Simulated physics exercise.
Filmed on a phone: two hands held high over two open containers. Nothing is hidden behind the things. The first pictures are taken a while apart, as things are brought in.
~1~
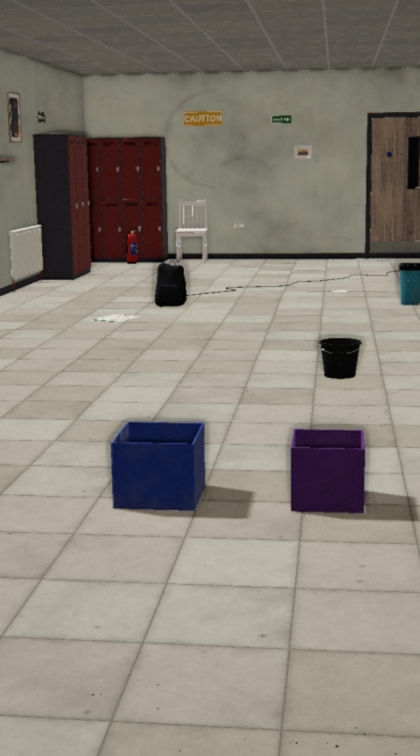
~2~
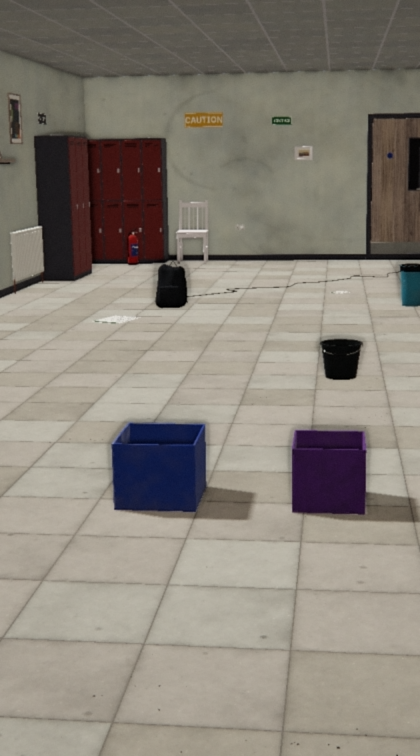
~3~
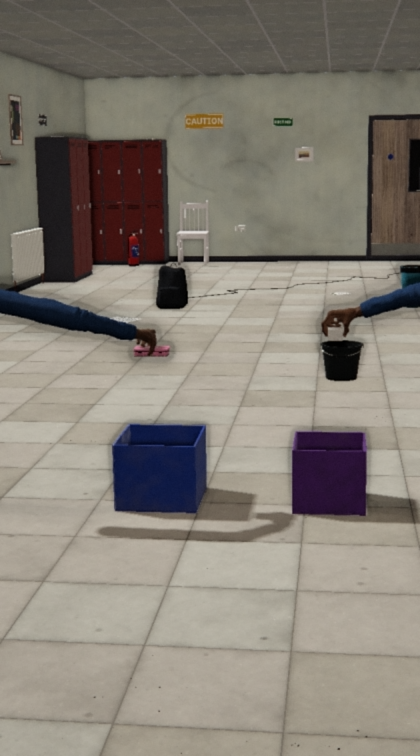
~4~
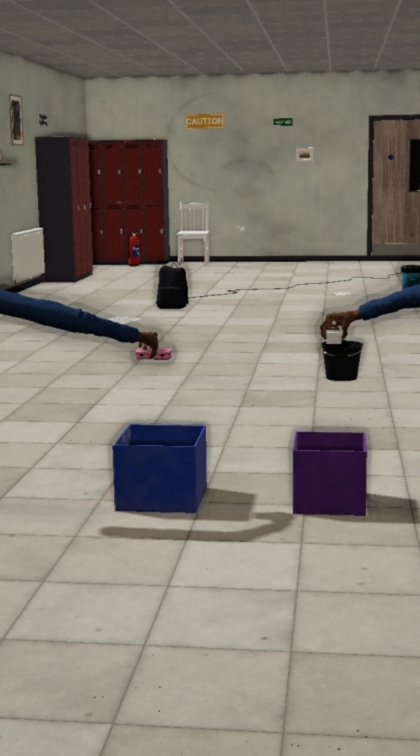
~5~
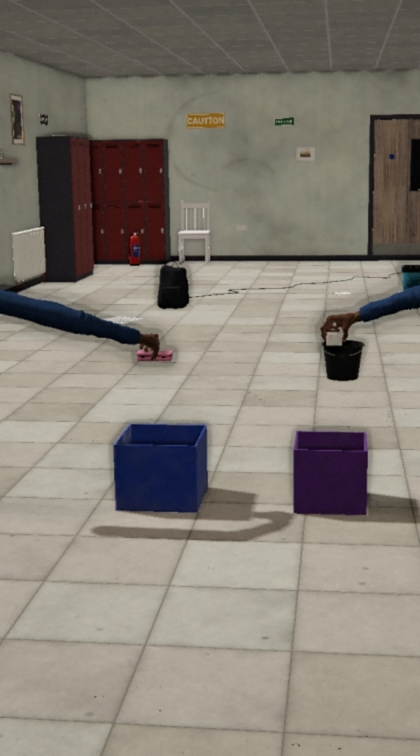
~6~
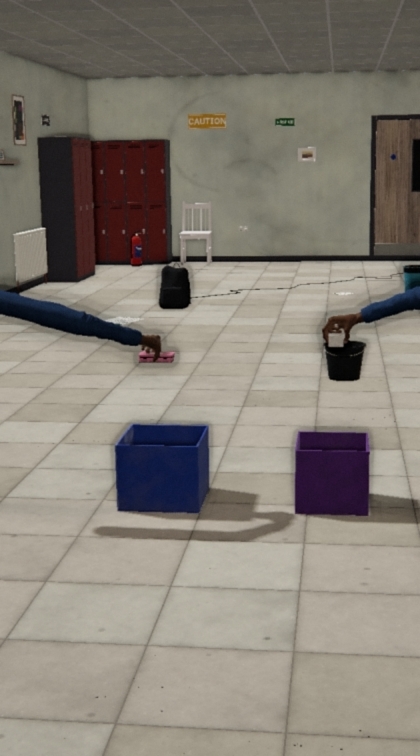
In a locker room with a tiled floor, two arms reach in, holding a pink case and a white block above the floor.
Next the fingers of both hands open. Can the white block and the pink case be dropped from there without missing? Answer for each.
Here the white block is caught; the pink case is caught.
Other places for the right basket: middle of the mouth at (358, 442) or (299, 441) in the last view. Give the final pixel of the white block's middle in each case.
Resting at (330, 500) and (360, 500).
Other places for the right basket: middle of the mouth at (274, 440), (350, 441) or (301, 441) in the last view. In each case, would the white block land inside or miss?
One after another: It is not caught; is caught; lands inside.
Then, 0.20 s after the last picture, white block falling near (336, 370); pink case falling near (157, 386).
Then, 0.34 s after the last picture, white block falling near (335, 442); pink case falling near (159, 457).
Then, 0.48 s after the last picture, white block down below near (335, 486); pink case down below near (160, 482).
At rest, the white block drops into the container, near (335, 496); the pink case drops into the container, near (160, 494).
